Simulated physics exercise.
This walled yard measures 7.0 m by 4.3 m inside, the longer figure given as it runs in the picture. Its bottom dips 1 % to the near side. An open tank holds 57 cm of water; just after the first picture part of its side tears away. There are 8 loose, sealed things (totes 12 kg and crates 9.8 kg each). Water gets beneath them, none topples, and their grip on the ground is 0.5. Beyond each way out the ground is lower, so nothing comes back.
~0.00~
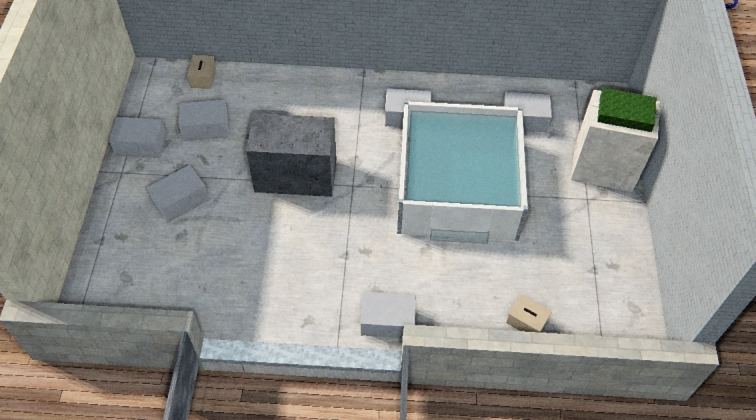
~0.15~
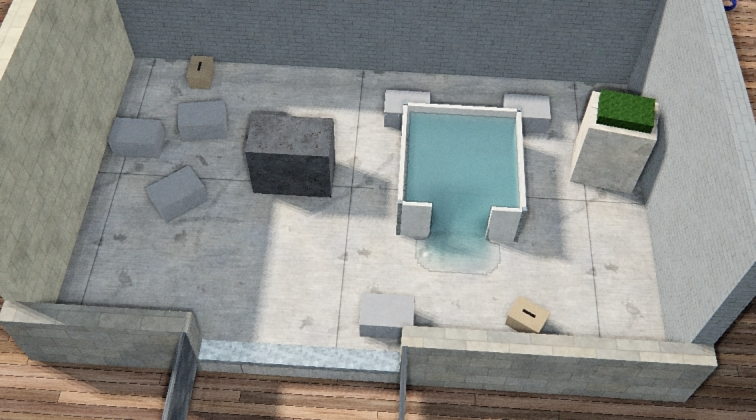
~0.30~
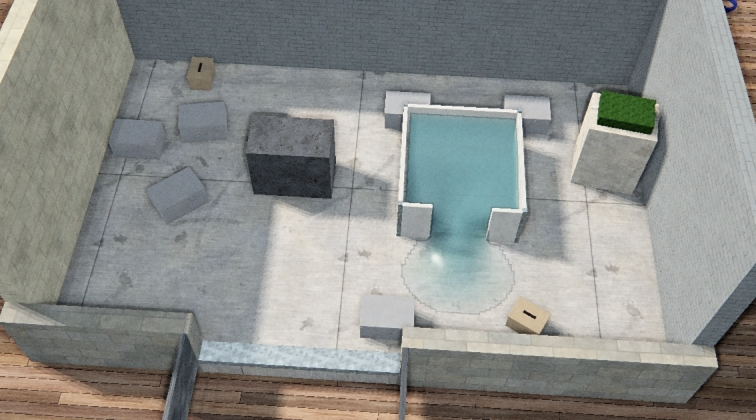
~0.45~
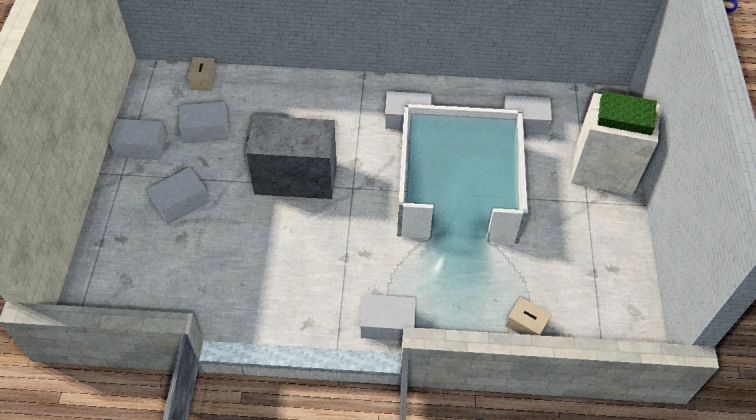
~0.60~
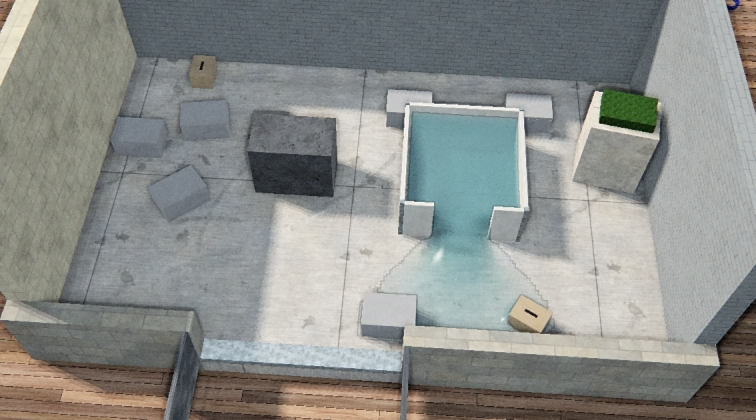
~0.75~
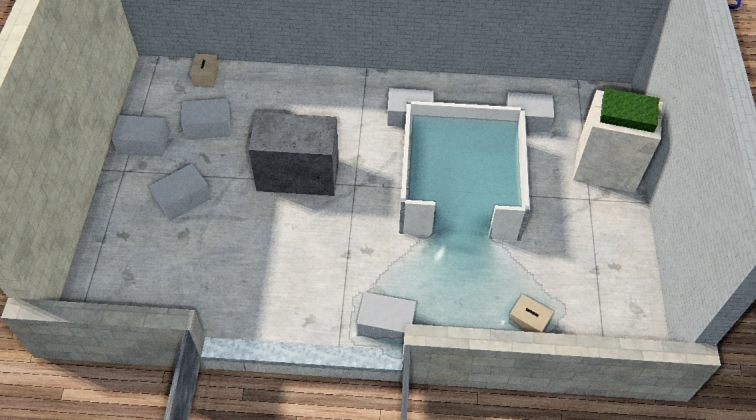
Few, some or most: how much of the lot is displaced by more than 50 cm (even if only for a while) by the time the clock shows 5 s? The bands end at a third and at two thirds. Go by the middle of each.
Share: Not even a third.
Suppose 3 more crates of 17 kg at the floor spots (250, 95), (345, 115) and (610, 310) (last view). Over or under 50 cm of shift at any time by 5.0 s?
In that order: Less, less, past it.
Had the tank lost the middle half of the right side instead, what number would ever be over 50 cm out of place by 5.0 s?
In that case 3 of them.
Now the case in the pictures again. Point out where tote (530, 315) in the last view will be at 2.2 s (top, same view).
Around (646, 290).
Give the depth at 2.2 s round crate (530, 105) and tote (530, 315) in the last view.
About 0 and 12 cm.
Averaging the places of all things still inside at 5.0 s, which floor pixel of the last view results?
At about (317, 137).
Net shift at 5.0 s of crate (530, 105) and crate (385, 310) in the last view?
In turn: 0 cm, gone out.
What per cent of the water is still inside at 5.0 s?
About 80 per cent.
After 1.1 s 0 of 8 are over 50 cm from their spots; 0 afloat.
After 2.2 s 2 of 8 are over 50 cm from their spots; 0 afloat.
After 3.5 s 2 of 8 are over 50 cm from their spots; 0 afloat.
After 5.0 s 2 of 8 are over 50 cm from their spots, and 2 have been at some point; 0 afloat.
